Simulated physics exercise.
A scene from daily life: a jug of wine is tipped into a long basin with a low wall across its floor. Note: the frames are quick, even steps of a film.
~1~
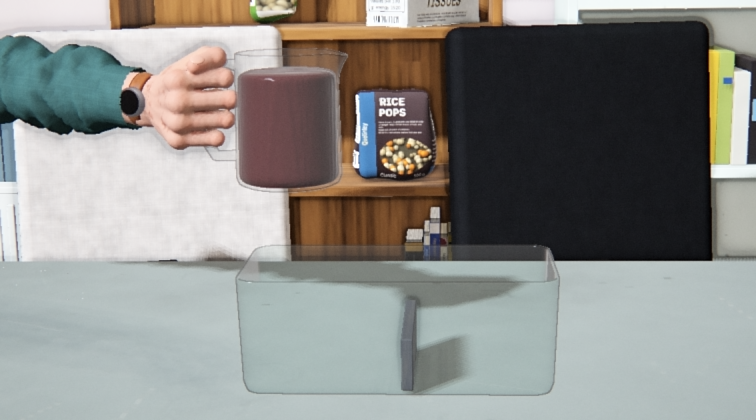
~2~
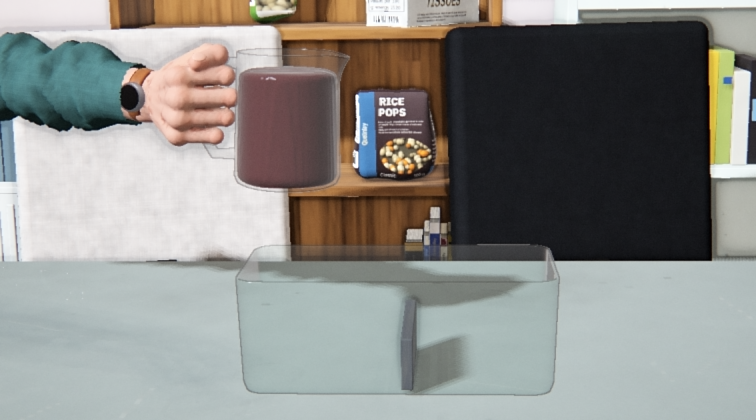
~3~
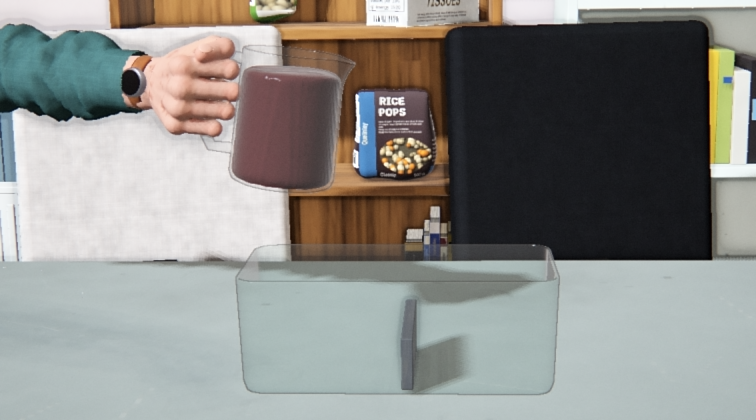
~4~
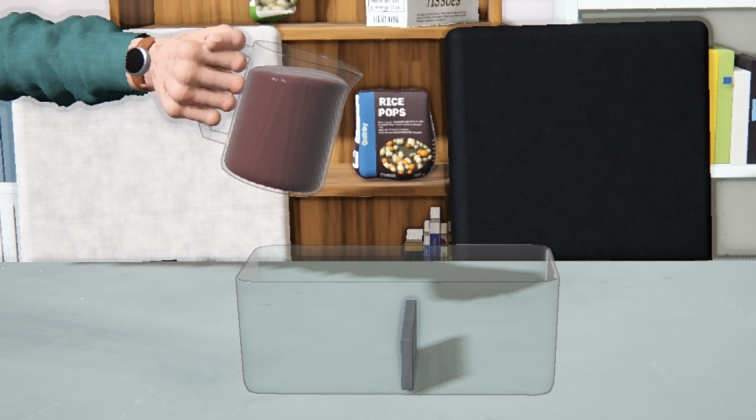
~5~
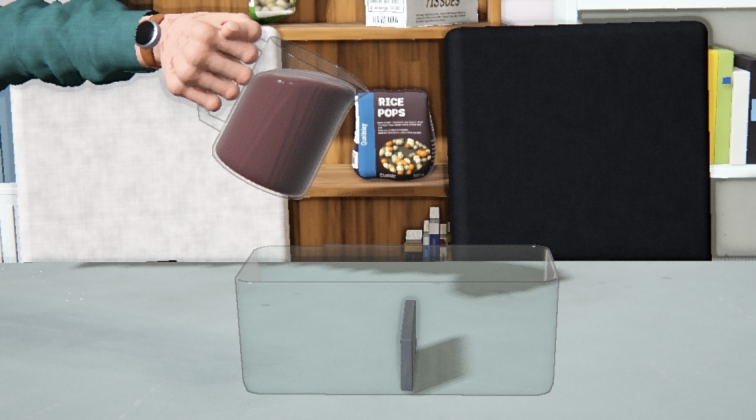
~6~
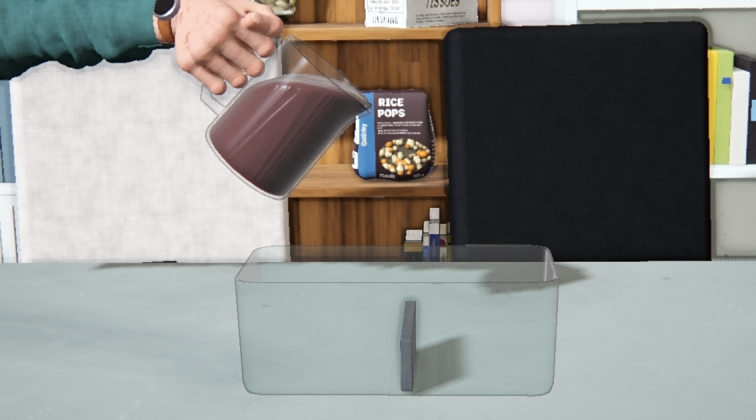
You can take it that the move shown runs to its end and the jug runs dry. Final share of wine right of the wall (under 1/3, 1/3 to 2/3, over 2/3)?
The portion right of the wall will reach one third yet stay within two thirds.
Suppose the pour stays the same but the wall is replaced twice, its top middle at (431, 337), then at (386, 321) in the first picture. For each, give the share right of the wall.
First try: Roughly 25 per cent; second try: 85 per cent.
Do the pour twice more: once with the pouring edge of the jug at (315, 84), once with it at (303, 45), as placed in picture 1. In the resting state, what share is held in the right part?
First place gives some 10 %, second place some 10 %.
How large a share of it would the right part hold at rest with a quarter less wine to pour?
Estimated share: Around 40 %.
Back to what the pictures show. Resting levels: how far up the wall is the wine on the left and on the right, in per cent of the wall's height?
The left comes to 30 % and the right to 40 %.
A moment on, the jug is tipped right over and 49 per cent is still to pour, 1 is left of the wall and 20 right of it.
Next, the jug is tipped right over and 9 per cent is still to pour, 32 is left of the wall and 41 right of it.
Then the jug is tipped right over and 0 per cent is still to pour, 42 is left of the wall and 50 right of it.
Later the jug is tipped right over and 0 per cent is still to pour, 46 is left of the wall and 50 right of it.
Finally, 46 per cent lies left of the wall, 50 right of it and 4 outside.
